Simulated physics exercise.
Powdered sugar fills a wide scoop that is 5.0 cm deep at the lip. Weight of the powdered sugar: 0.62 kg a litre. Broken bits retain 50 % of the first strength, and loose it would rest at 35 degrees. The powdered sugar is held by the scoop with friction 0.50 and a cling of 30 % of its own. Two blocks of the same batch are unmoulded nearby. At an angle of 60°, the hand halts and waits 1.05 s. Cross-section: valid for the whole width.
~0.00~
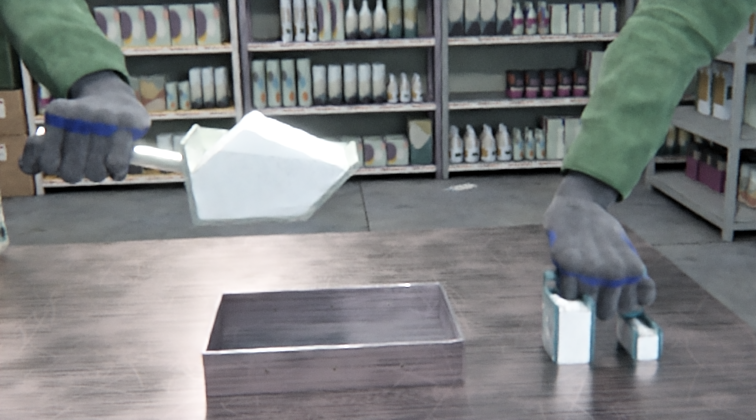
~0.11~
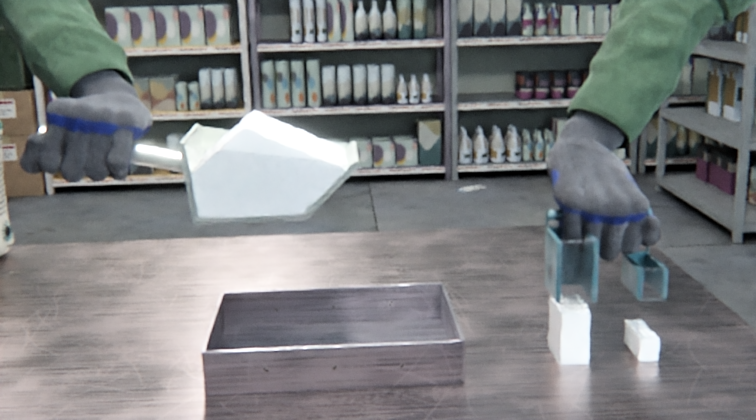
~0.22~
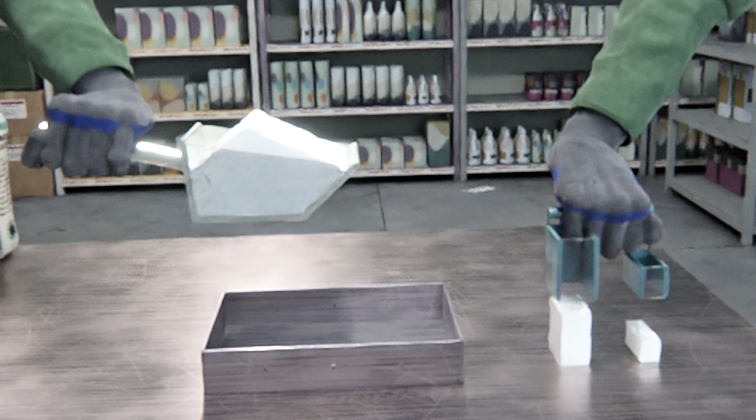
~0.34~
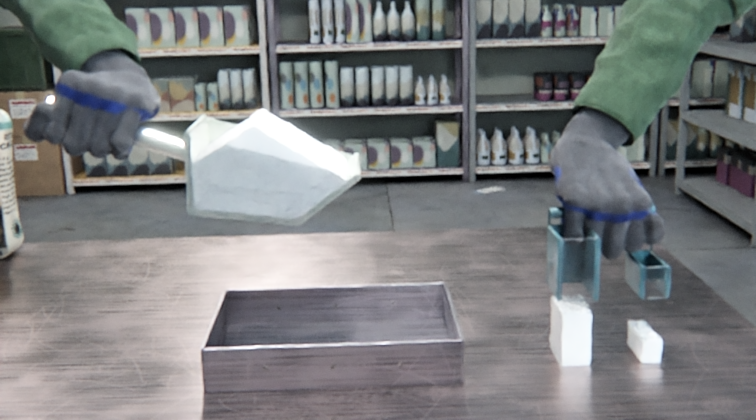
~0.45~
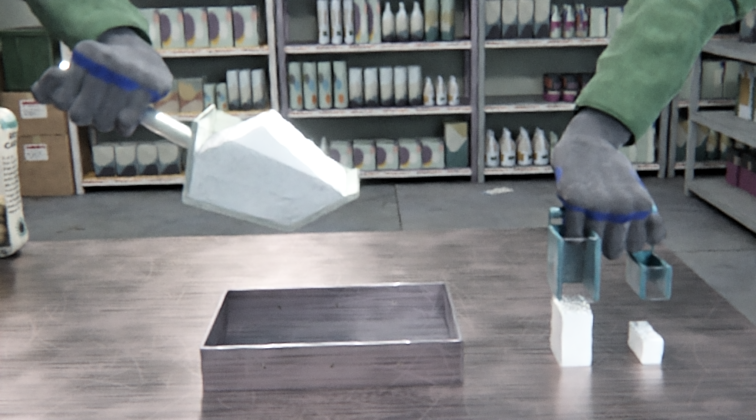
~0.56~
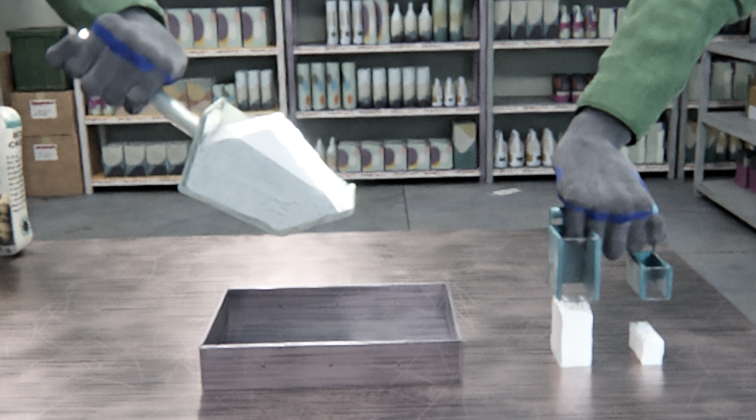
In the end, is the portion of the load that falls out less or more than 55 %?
What falls out of the load is short of 55 per cent.
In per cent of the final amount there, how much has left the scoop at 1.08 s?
It comes to about 0 percent.
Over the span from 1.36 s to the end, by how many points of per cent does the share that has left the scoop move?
Well, it's near 10 in a hundred.
After 0.80 s, the scoop is at 48 degrees and 0 % has left it.
After 1.08 s, the scoop is at 60 degrees and 0 % has left it.
After 1.36 s, the scoop is at 60 degrees and 39 % has left it.
After 1.65 s, the scoop is at 60 degrees and 49 % has left it.
After 1.79 s, at the end, the scoop is at 60 degrees and 49 % has left it.
